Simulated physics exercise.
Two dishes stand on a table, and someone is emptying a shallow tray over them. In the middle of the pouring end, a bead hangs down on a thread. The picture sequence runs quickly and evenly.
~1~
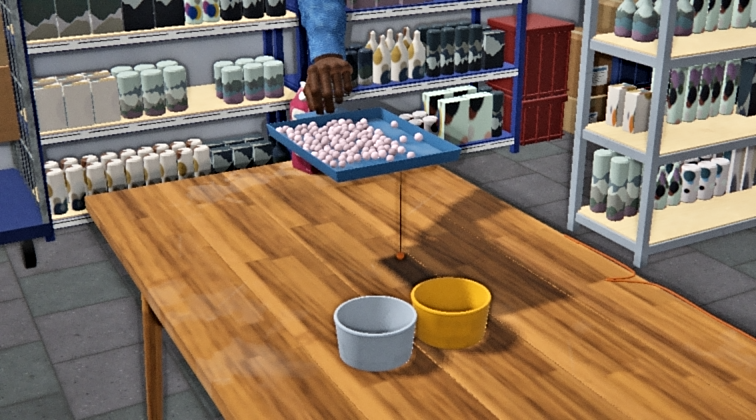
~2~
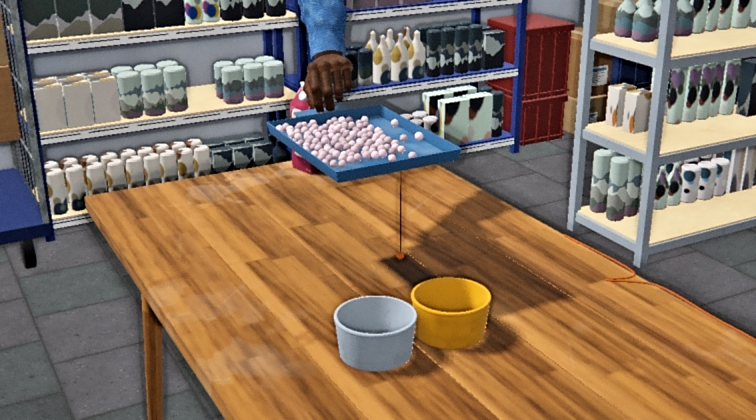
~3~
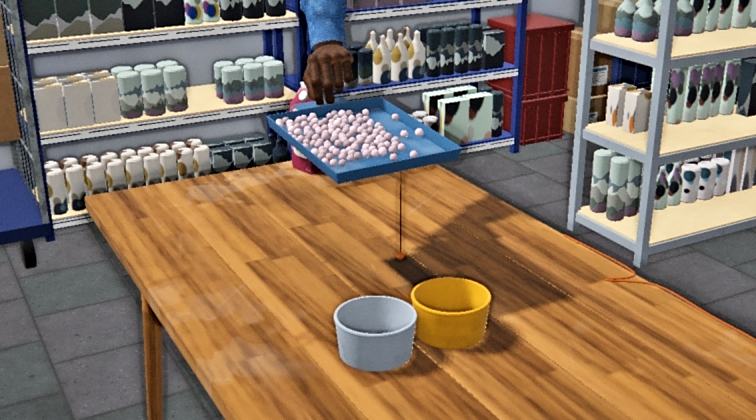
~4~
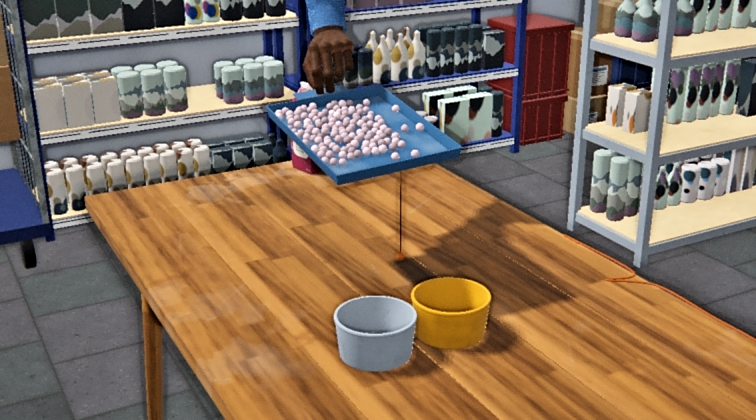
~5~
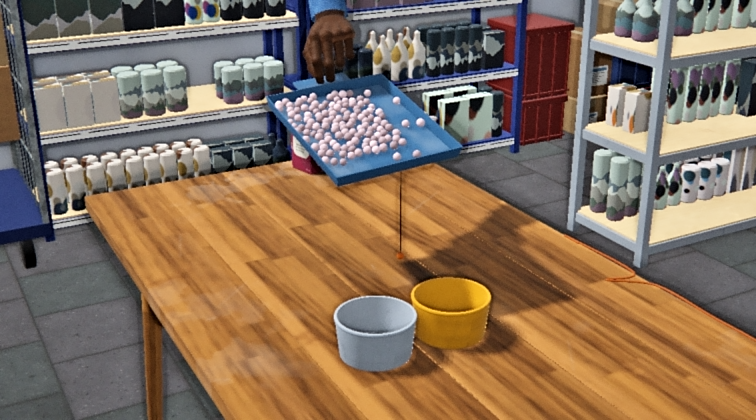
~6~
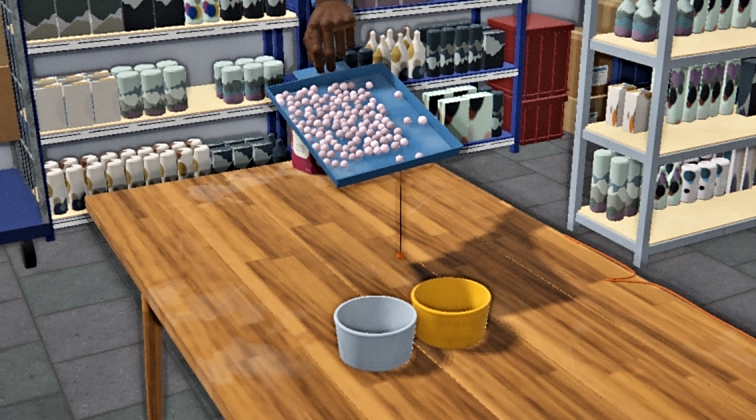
A blue tray of small pale pink balls is held over a wooden table in a storeroom with stocked shelves, seen from slightly above by a still camera. A grey dish stands left of a yellow one below, and a bead hangs on a thread under the tray. A hand gradually raises the tray's far side, its near edge dips slightly left, and the balls begin shifting.
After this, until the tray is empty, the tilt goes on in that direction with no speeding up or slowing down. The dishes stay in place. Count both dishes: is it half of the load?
The dishes are left with the minor part.
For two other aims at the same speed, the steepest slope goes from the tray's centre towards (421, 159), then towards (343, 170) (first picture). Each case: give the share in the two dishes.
Shares, approx.: 0 %, then 0 %.
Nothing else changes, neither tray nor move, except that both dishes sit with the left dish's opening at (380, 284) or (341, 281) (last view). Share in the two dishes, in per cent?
First some 60, then 50 per cent.
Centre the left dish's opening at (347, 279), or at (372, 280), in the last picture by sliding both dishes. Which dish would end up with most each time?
In the first try it's the one on the left, and in the second it's the one on the left.
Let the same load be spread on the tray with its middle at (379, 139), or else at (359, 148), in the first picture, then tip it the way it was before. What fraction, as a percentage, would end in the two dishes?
You'd get near 10 percent first and near 10 percent next.
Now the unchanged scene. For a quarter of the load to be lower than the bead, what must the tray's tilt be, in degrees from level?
Near 75 degrees.
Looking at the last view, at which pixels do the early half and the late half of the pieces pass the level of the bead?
The opening half passes (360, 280), the closing half (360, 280).
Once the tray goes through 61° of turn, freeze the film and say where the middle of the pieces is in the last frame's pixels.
In the last view, the load is centred near (363, 168).
Just after the last frame, tray tipped steeply; the larger part on the tray; just a few in the left dish; just a few outside both; roughly a quarter in the air.
A moment on, tray tipped right over; roughly a quarter on the tray; just a few in the left dish; roughly half outside both; roughly a quarter in the air.
Further on, tray tipped past a quarter turn; just a few in the left dish; almost all outside both.
When it is over, tray tipped past a quarter turn; just a few in the left dish; not one in the right dish; almost all outside both.
